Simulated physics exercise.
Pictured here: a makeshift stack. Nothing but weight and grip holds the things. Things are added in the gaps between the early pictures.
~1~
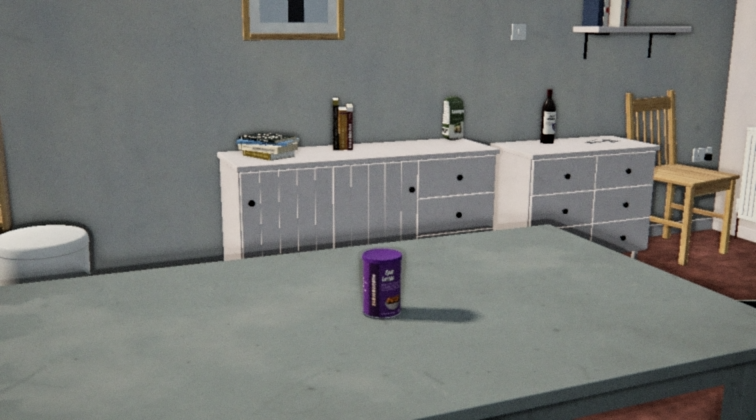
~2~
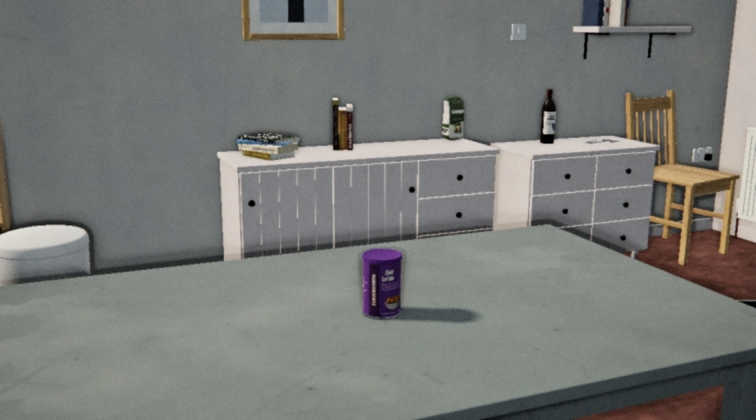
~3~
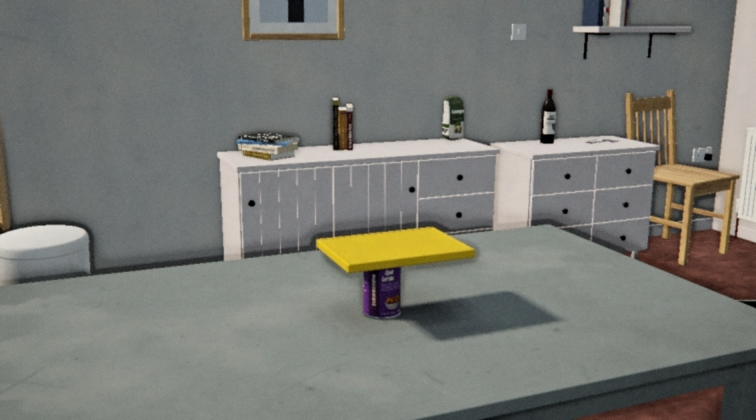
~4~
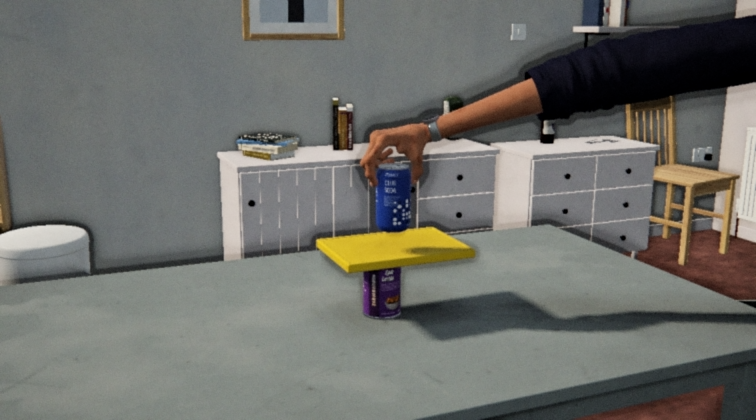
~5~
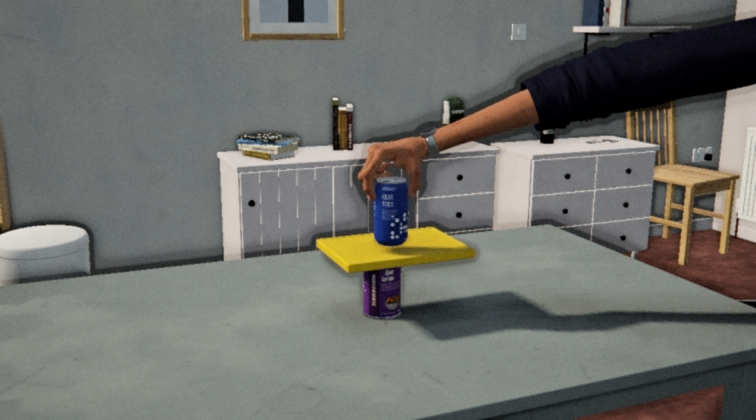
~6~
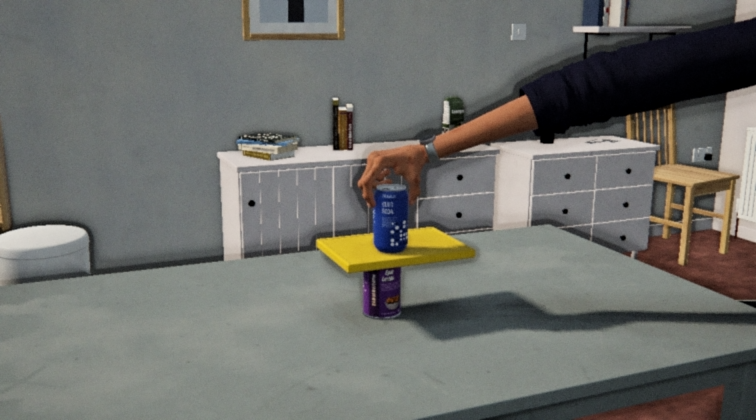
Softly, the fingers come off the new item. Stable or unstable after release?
Carries the load.
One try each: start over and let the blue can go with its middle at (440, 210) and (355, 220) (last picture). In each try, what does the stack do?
Result of try one: Collapse; result of try two: No collapse.
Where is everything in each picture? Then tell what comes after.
In the first frame, the last thing is not in view yet; purple tin (382, 284).
In the second frame, the last thing is not in view yet; purple tin (382, 284).
In the third frame, the last thing is not in view yet; purple tin (382, 284).
The fourth frame shows on its way; blue can (394, 198); purple tin (382, 284).
The fifth frame shows on its way; blue can (391, 211); purple tin (382, 284).
The sixth frame shows in place under the hand; blue can (391, 219); purple tin (382, 284).
Then, 0.40 s on from there, no change.
Then, 1.10 s on from there, blue can resting near (391, 219).
In the end, all 3 unmoved. At the end, from the last picture's camera, blue can near (391, 219). The stack holds.
